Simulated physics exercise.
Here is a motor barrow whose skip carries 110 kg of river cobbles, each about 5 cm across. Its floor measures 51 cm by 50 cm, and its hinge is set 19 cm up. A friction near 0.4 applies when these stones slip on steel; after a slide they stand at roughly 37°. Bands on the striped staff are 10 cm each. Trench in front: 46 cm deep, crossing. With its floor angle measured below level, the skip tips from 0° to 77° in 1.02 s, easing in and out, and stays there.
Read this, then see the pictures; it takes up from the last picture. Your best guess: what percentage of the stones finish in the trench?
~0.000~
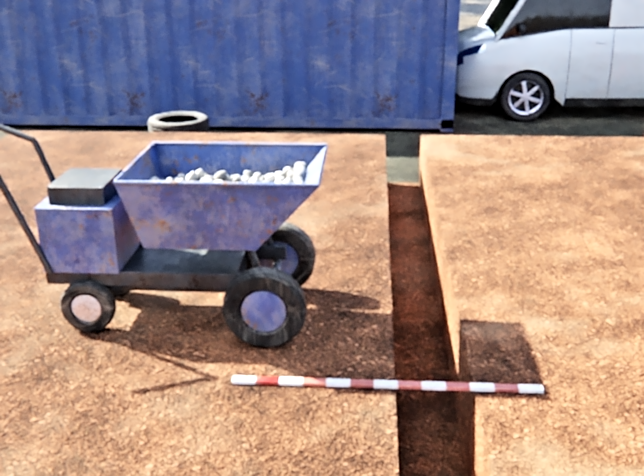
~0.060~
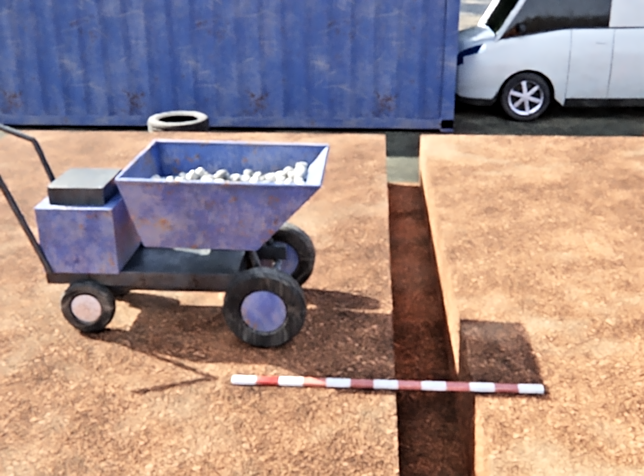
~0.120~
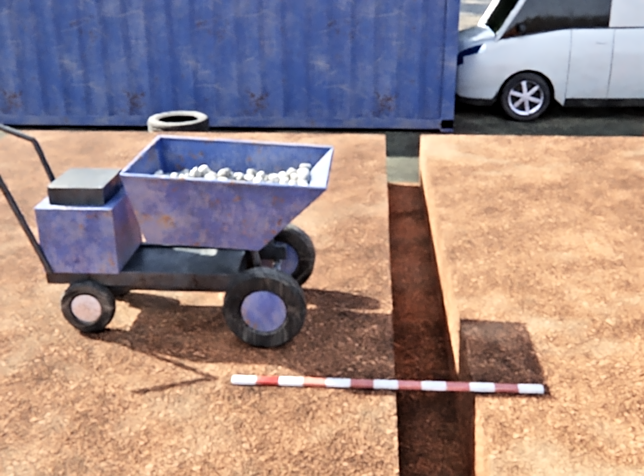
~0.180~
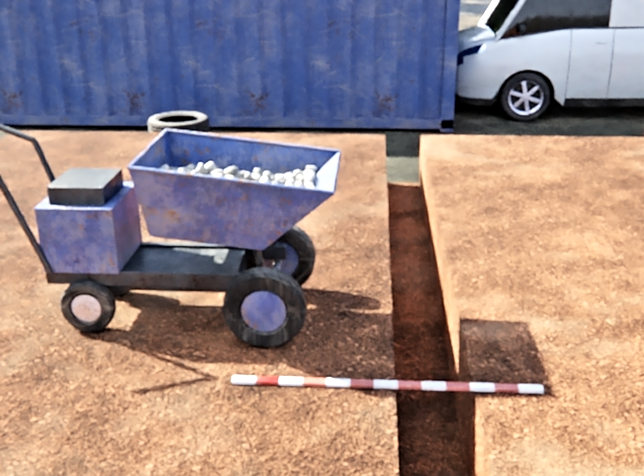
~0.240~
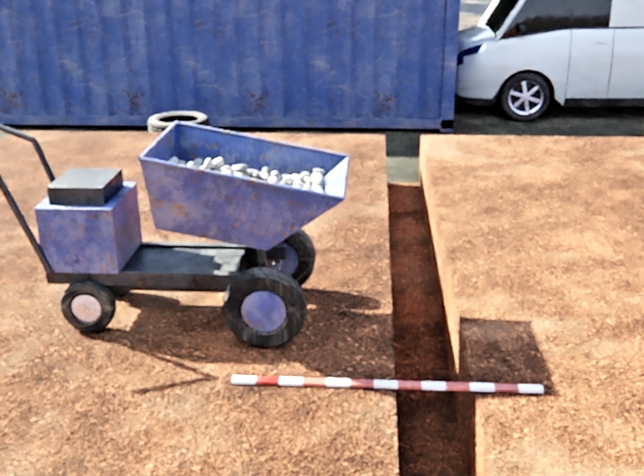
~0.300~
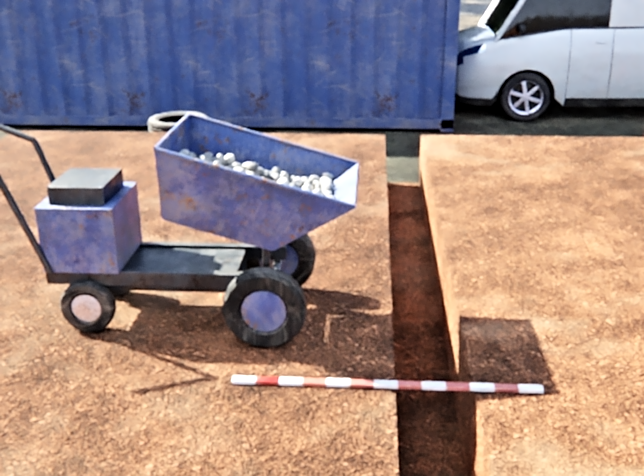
My guess is about 90 per cent.
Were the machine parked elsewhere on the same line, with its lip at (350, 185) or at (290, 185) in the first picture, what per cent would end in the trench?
Near 50 per cent from the first place, 100 from the second.
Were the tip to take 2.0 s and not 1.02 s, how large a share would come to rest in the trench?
In that case some 95 per cent.
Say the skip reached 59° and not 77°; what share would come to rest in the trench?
Trench share: Approx. 65%.
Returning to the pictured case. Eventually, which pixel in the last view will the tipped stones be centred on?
(431, 385).
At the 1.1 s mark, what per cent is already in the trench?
About 40%.
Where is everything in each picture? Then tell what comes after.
The skip is at 0°, its lip at (318, 186); the top of the load is at (271, 173), in the first frame.
The skip is at 1°, its lip at (320, 186); the top of the load is at (258, 175); the stones move at 0.2 m/s on average, in the second frame.
Lip at (326, 189), floor tilted 3°, highest stones at (234, 176); the stones move at 0.4 m/s on average, in the third frame.
The skip is at 6°, its lip at (334, 193); the top of the load is at (197, 174); the stones move at 0.6 m/s on average, in the fourth frame.
The skip is at 11°, its lip at (344, 199); the top of the load is at (197, 167); the stones move at 0.7 m/s on average, in the fifth frame.
The skip is at 16°, its lip at (355, 207); the top of the load is at (201, 161); the stones move at 0.8 m/s on average, in the sixth frame.
After 0.8 s the floor is at 65°; 100 % in the skip; the foremost stones are at (396, 274).
After 1.1 s the floor is at 77°; 56 % in the skip, 40 % in the trench, 4 % past the trench; the foremost stones are at (484, 318).
After 1.5 s the floor is at 77°; 10 % in the skip, 79 % in the trench, 10 % past the trench; the foremost stones are at (587, 333).
After 3.4 s the floor is at 77°; 0 % in the skip, 90 % in the trench, 10 % past the trench; the foremost stones are past the picture's edge.
